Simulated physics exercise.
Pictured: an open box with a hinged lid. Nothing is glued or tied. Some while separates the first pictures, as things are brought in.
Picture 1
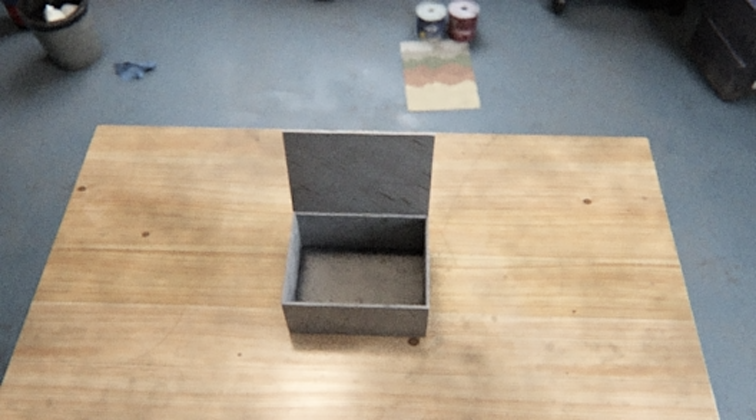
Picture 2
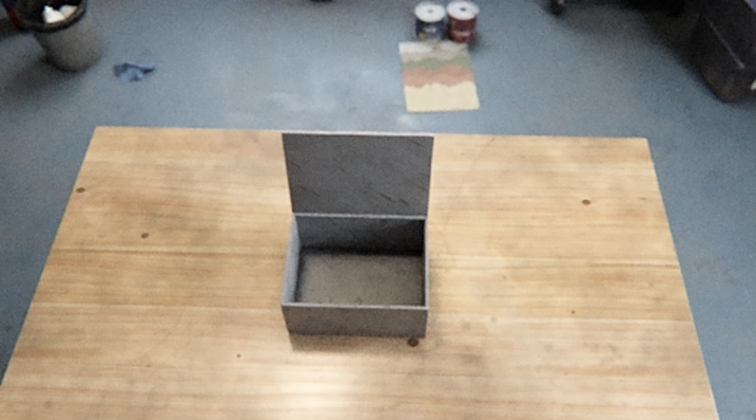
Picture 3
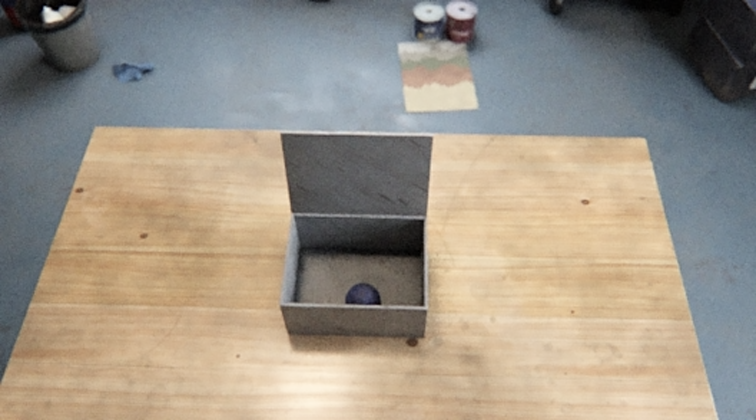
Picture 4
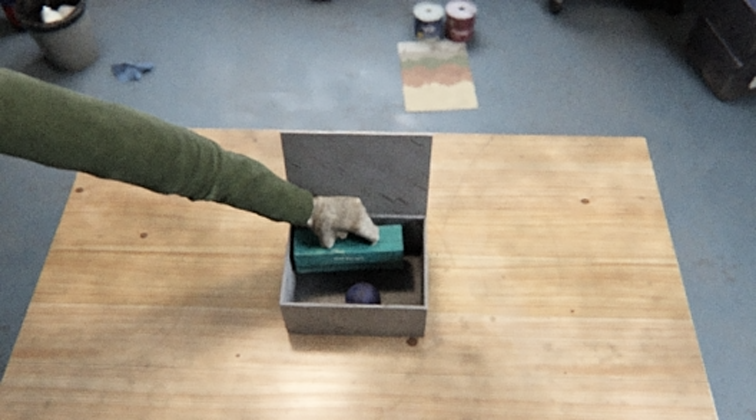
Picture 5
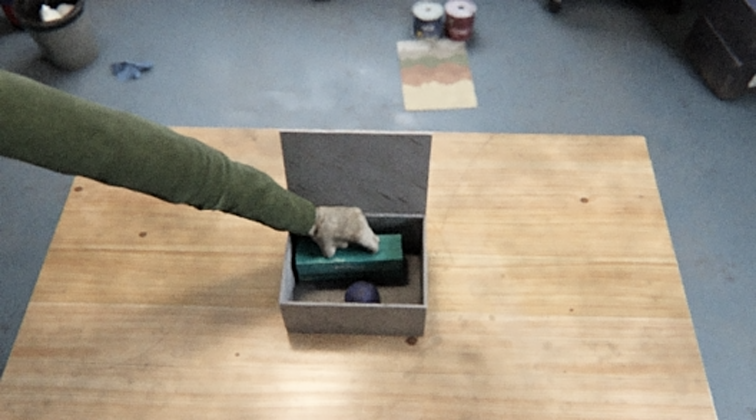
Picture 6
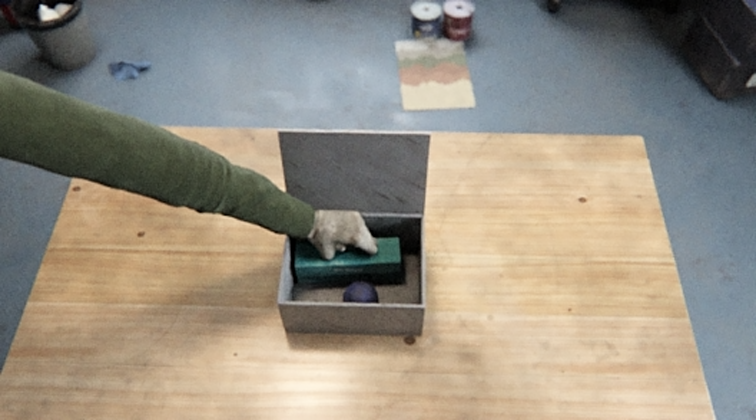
An open box with a hinged lid sat empty on a wooden table, then a small dark ball appeared inside, and a gloved hand reached in from the left and lowered a turquoise carton behind it.
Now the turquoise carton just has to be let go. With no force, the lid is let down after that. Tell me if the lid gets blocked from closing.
It does not; the lid closes.
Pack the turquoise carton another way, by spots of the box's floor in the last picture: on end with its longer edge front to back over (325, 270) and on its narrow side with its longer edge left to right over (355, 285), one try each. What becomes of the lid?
First time it won't go down, and next time it drops into place.
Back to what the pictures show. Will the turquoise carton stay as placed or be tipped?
Once everything settles, it keeps its original angle.
Then, 1.40 s after the last picture, lid 70° above the rim.
Then, 1.90 s after the last picture, lid 32° above the rim.
At rest, lid shut; both in place. Seen from the same camera at the end, turquoise carton near (348, 261).
